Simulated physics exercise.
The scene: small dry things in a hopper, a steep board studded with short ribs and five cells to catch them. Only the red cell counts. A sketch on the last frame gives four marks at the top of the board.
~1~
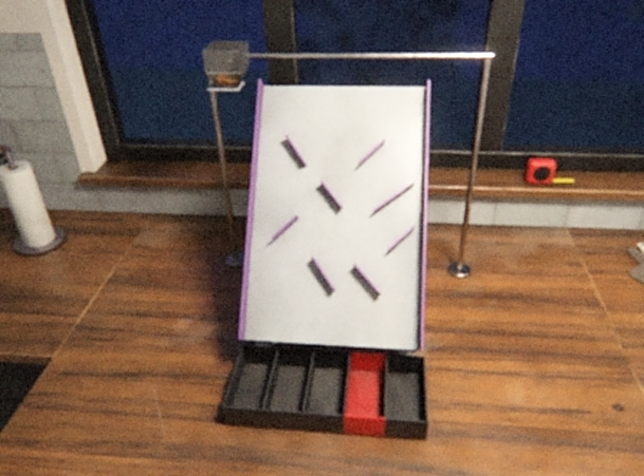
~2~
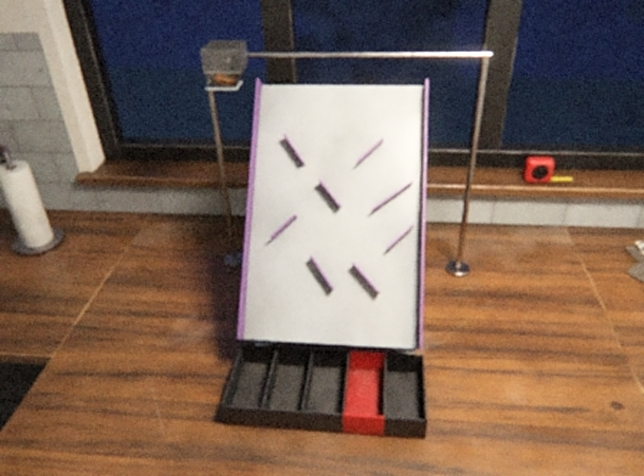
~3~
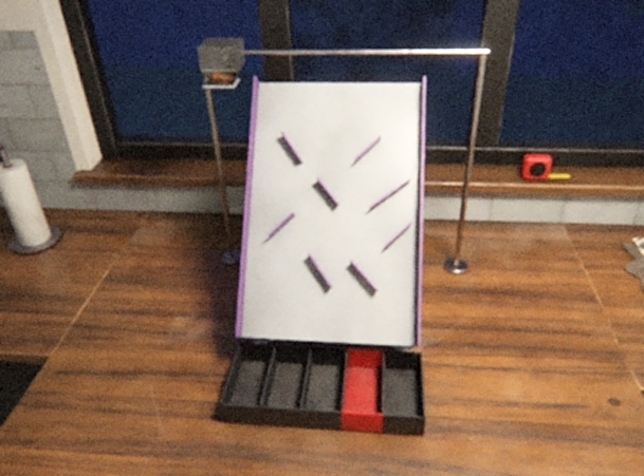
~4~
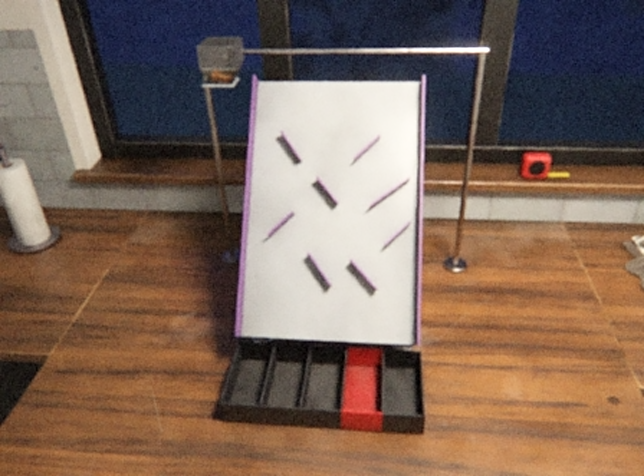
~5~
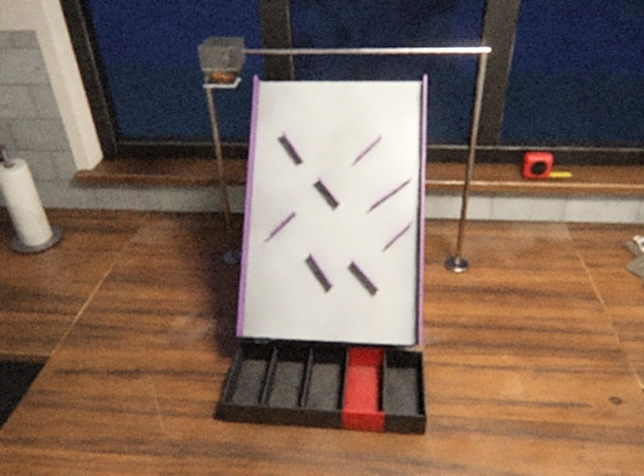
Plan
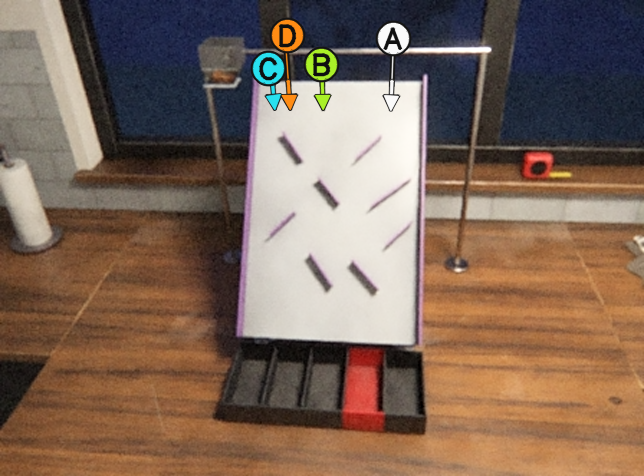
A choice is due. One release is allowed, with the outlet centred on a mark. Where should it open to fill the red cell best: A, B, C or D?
A.
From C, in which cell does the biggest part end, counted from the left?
The first.
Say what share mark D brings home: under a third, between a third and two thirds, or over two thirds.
Mark D gives under a third.
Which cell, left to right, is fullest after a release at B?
The fifth.
On the marked copy, mark A meets the board at (391, 104); mark B meets the board at (323, 104); mark C meets the board at (274, 104); mark D meets the board at (289, 104).
If A is chosen, about half in the red cell, about half in other cells, a stray few outside the box.
If B is chosen, a small part in the red cell, most in other cells, a small part outside the box.
If C is chosen, none in the red cell, most in other cells, a small part outside the box.
If D is chosen, a small part in the red cell, about two thirds in other cells, about a quarter outside the box.
